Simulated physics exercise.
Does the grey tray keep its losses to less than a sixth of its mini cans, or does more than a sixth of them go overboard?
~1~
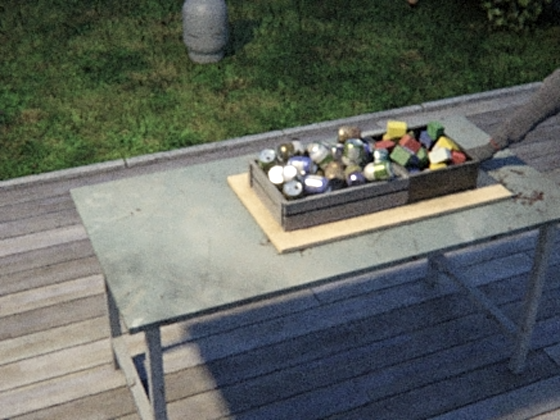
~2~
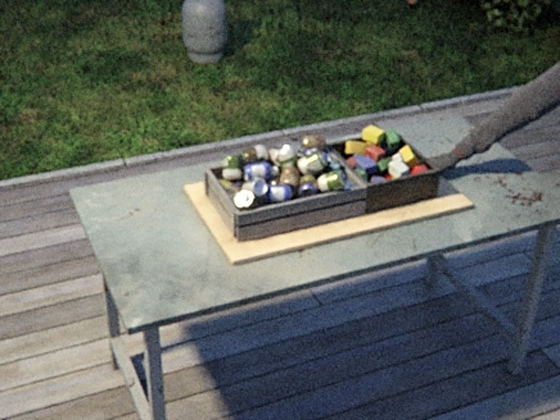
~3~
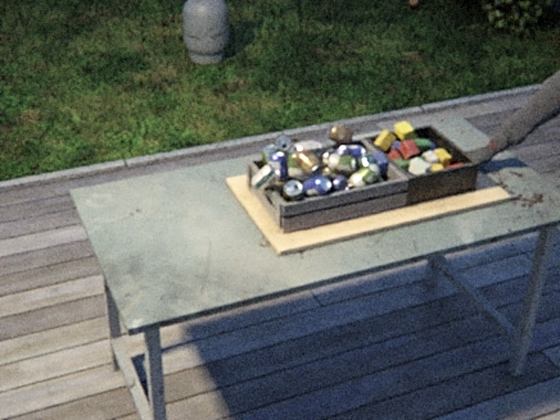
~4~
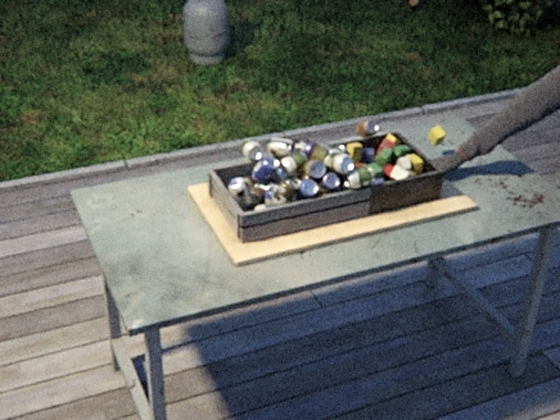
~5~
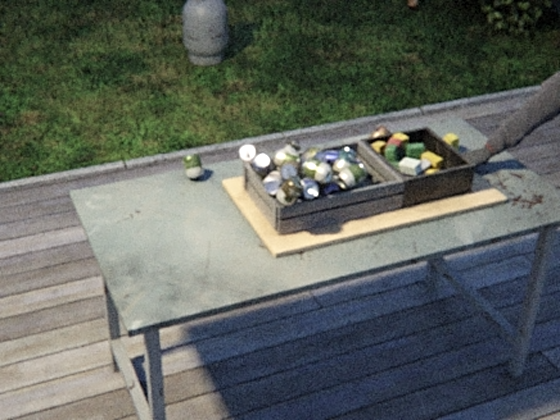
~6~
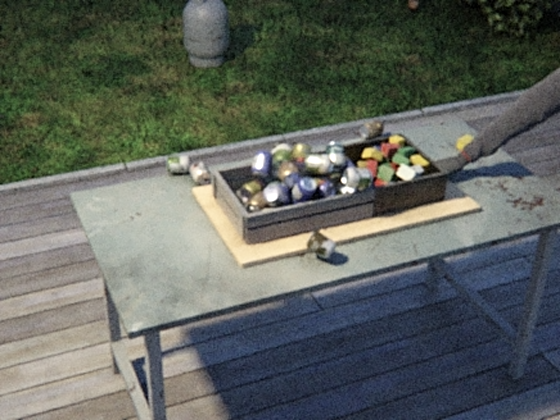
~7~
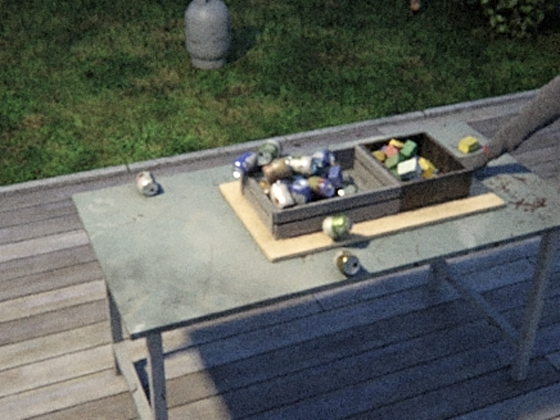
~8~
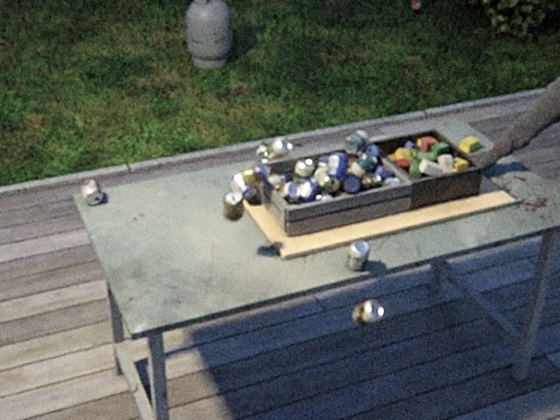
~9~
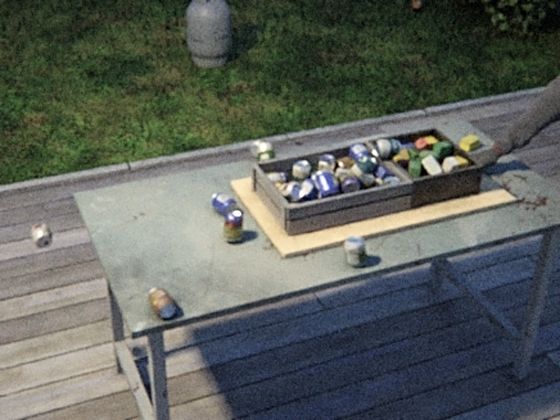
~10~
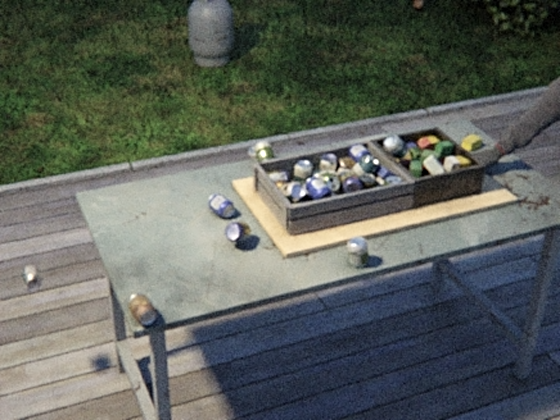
More than a sixth of the mini cans go overboard from the grey tray. Some end up scattered on the table and others drop off its edges.
